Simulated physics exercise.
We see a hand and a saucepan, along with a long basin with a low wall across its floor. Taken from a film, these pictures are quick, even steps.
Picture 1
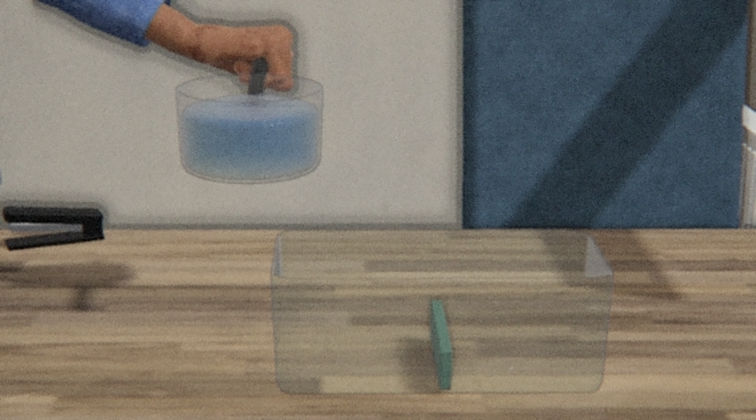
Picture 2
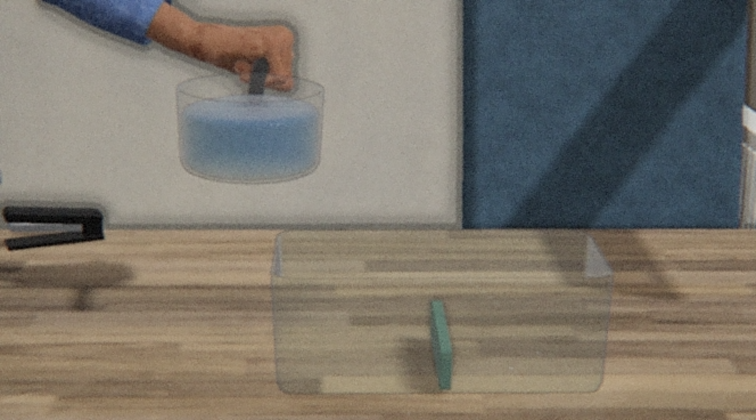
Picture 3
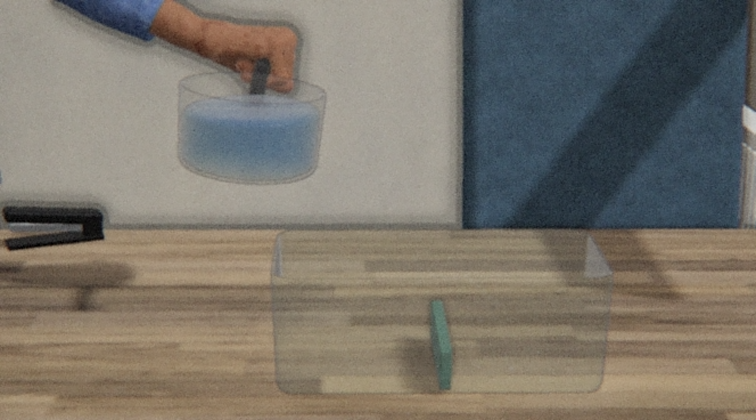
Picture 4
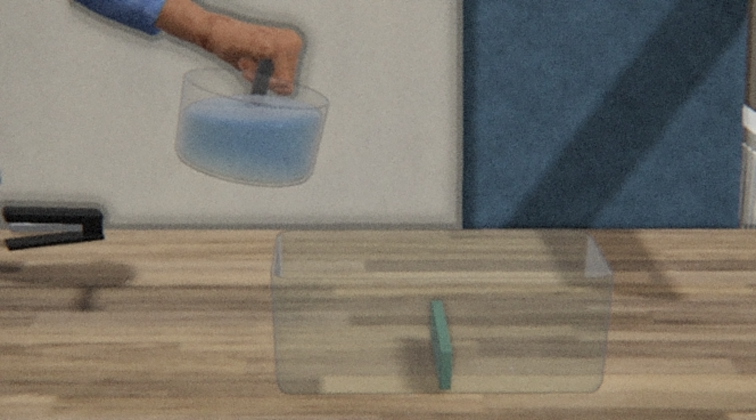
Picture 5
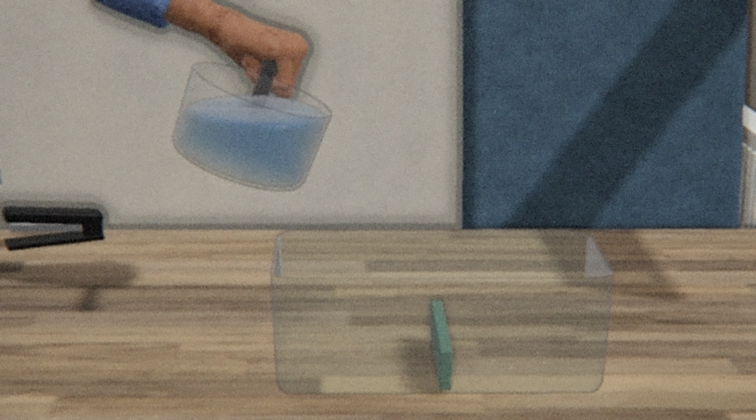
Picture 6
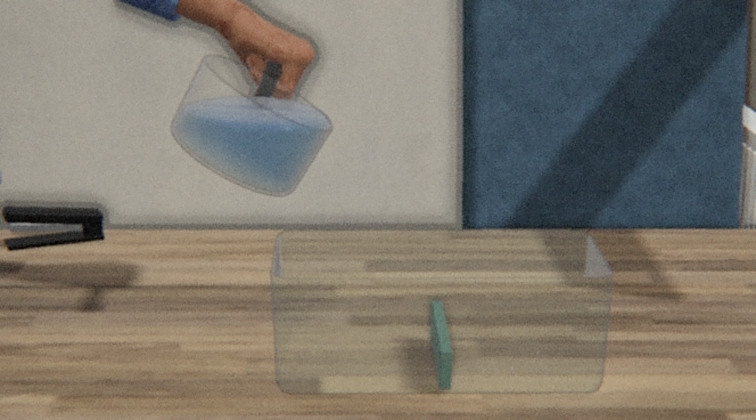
Above a wooden tabletop, a hand in a blue sleeve holds a clear, round pan of blue liquid, up and to the left of a transparent basin with a low green wall inside. The hand slowly tilts the pan down to the right, and the liquid shifts toward its lower right rim.
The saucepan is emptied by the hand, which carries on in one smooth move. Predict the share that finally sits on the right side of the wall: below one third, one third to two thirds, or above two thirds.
The bottom band.
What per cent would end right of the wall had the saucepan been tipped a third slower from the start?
Roughly 5 in a hundred.
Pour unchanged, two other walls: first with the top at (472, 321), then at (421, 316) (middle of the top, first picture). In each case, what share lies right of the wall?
The first position gives around 10 percent, the second around 5 percent.
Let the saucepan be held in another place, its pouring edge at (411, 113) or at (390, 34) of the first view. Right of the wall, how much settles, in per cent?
About 75 per cent, then about 70 per cent.
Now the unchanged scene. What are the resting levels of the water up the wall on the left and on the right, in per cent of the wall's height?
Left 70 per cent, right 10.
A moment on, the tilt is 85° and 43 per cent is still to pour, 19 is left of the wall and 0 right of it.
Next, the tilt is 96° and 13 per cent is still to pour, 73 is left of the wall and 2 right of it.
Then the tilt is 96° and 3 per cent is still to pour, 84 is left of the wall and 8 right of it.
Later the tilt is 96° and 1 per cent is still to pour, 87 is left of the wall and 10 right of it.
At rest 87 per cent lies left of the wall, 11 right of it and 1 outside.
